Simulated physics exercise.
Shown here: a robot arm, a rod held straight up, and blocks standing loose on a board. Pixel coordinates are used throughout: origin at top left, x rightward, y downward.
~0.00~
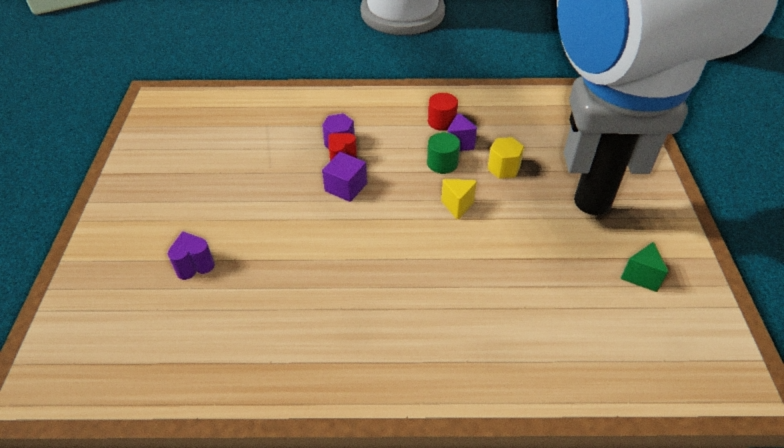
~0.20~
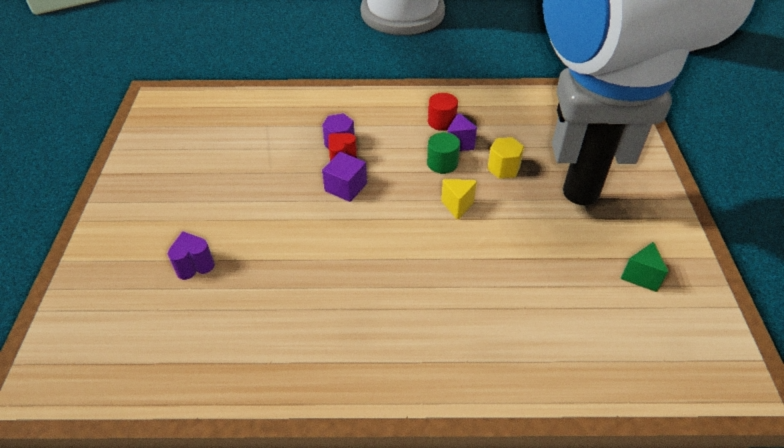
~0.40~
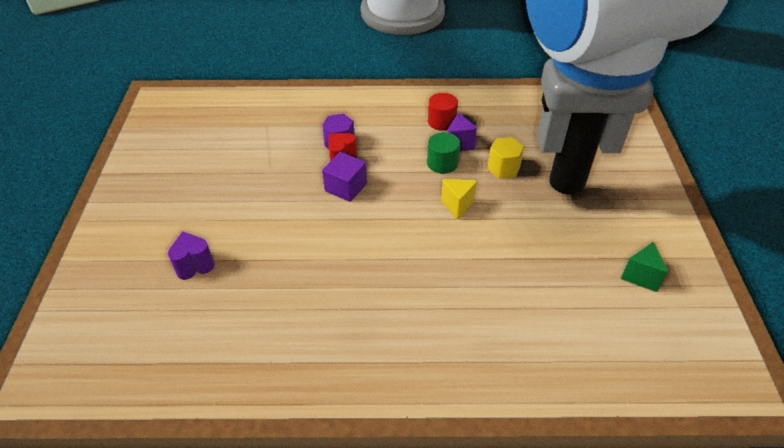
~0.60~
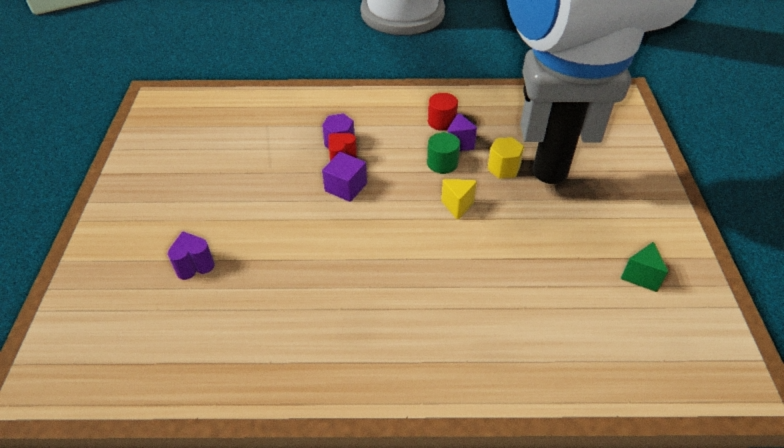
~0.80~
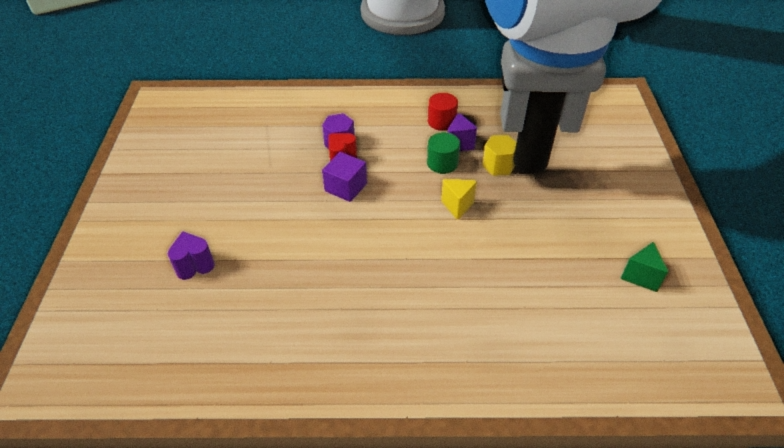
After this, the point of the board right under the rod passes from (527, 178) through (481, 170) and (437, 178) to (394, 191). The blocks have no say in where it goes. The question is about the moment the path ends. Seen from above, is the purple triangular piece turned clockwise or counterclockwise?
Looking from above, the answer is counterclockwise.
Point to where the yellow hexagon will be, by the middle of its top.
When the path ends, it will be at (464, 129).
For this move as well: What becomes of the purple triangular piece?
The purple triangular piece is moved.
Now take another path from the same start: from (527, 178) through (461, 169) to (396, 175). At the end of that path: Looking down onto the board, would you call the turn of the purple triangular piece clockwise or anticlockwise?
From overhead, anticlockwise.
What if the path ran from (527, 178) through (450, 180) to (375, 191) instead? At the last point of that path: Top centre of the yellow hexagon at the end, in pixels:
Somewhere near (469, 135).
What follows on the original path. One third of the way, rod at (481, 156); red circular block at (441, 98); purple triangular piece at (450, 117), turned 20° anticlockwise; yellow hexagon at (468, 130), turned 45° clockwise.
Two thirds of the way, rod at (437, 163); red circular block at (440, 97); green circular block at (414, 140); purple triangular piece at (448, 115), turned 30° anticlockwise; yellow hexagon at (464, 129), turned 60° clockwise.
At the end, rod at (394, 176); red circular block at (440, 97); green circular block at (405, 141); purple triangular piece at (448, 115), turned 30° anticlockwise; yellow hexagon at (464, 129), turned 60° clockwise.
